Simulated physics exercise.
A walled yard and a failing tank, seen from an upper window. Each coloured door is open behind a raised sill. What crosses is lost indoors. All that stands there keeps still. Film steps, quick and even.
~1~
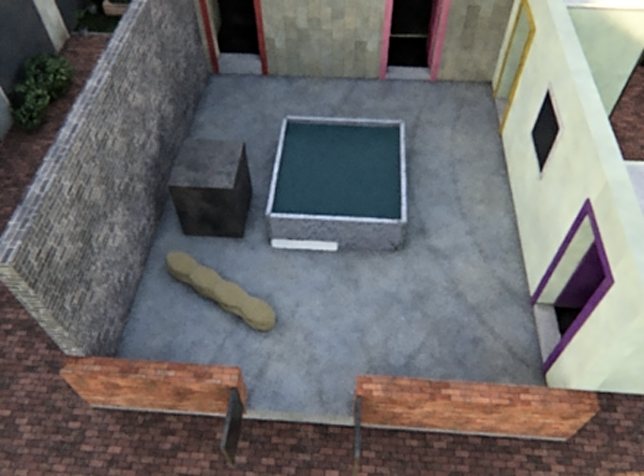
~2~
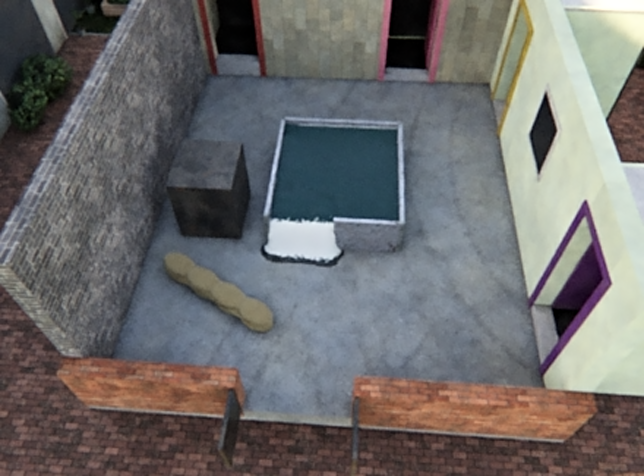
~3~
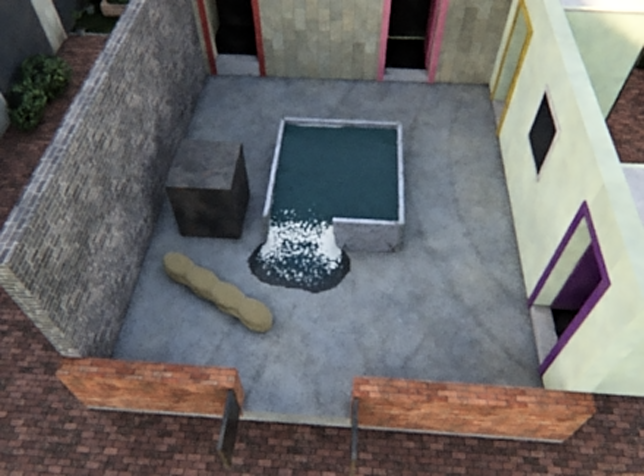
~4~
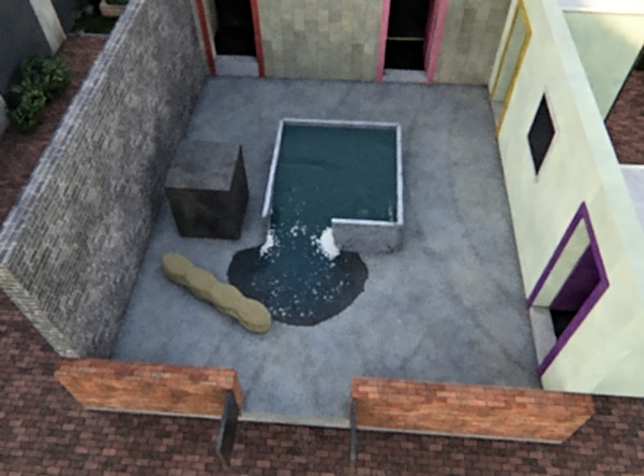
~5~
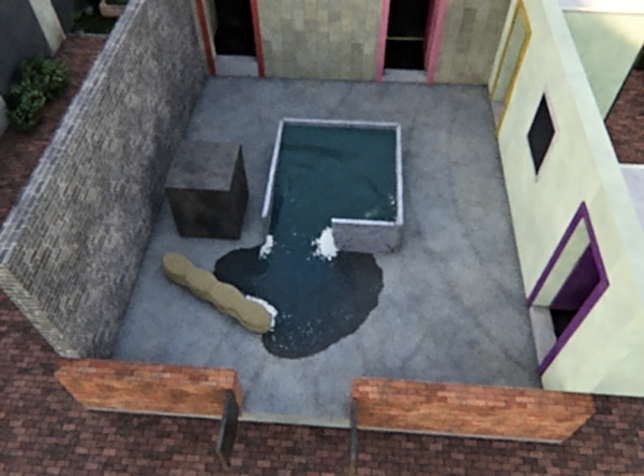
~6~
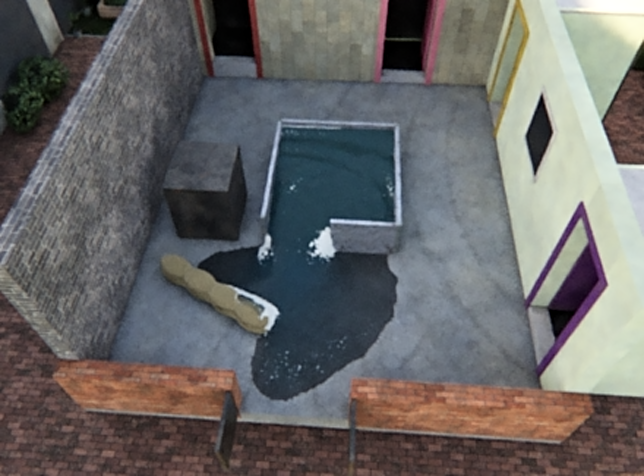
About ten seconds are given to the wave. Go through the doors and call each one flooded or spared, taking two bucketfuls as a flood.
Yellow door: Spared, purple door: Spared, pink door: Spared, red door: Spared.
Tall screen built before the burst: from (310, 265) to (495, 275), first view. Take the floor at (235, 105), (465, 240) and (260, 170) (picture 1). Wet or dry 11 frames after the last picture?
Taking the points in turn, they are high and dry, inundated and high and dry.
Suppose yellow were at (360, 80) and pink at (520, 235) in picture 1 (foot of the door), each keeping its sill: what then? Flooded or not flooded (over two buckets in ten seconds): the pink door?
Result - pink door remains within the limit.
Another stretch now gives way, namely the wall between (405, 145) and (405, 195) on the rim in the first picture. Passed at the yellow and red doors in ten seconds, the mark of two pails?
Here the yellow door gets too much, and the red door keeps within bounds.
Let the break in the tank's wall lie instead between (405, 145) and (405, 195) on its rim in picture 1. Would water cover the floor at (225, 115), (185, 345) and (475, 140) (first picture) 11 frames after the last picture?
The first point is spared, the second spared, the third soaked.
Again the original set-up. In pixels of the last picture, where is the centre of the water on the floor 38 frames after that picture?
I'd put it at around (329, 243).
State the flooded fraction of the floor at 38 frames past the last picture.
Share estimate: About 75 per cent.
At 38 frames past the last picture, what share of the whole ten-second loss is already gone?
Estimated share: Close to 75 %.
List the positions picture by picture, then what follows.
The first picture shows still water in the tank at (340, 169).
In the second picture, the front is at (336, 255), out from the gap at (302, 235).
In the third picture, the front is at (330, 284), out from the gap at (302, 236).
In the fourth picture, the front is at (313, 320), out from the gap at (301, 238).
In the fifth picture, water pours out at (300, 238) and has run to (292, 353).
In the sixth picture, the front is at a hidden place, out from the gap at (299, 238).
A moment on, water covers 15 % of the floor; the yellow door not reached, the purple door not reached, the pink door not reached, the red door not reached.
Next, water covers 20 % of the floor; the yellow door not reached, the purple door not reached, the pink door not reached, the red door not reached.
Then, water covers 40 % of the floor; the yellow door not reached, the purple door wet at the sill, nothing in, the pink door not reached, the red door not reached.
Later, water covers 75 % of the floor; the yellow door not reached, the purple door under two buckets in, the pink door not reached, the red door wet at the sill, nothing in.
In the end, water covers 95 % of the floor; the yellow door wet at the sill, nothing in, the purple door under two buckets in, the pink door wet at the sill, nothing in, the red door wet at the sill, nothing in.
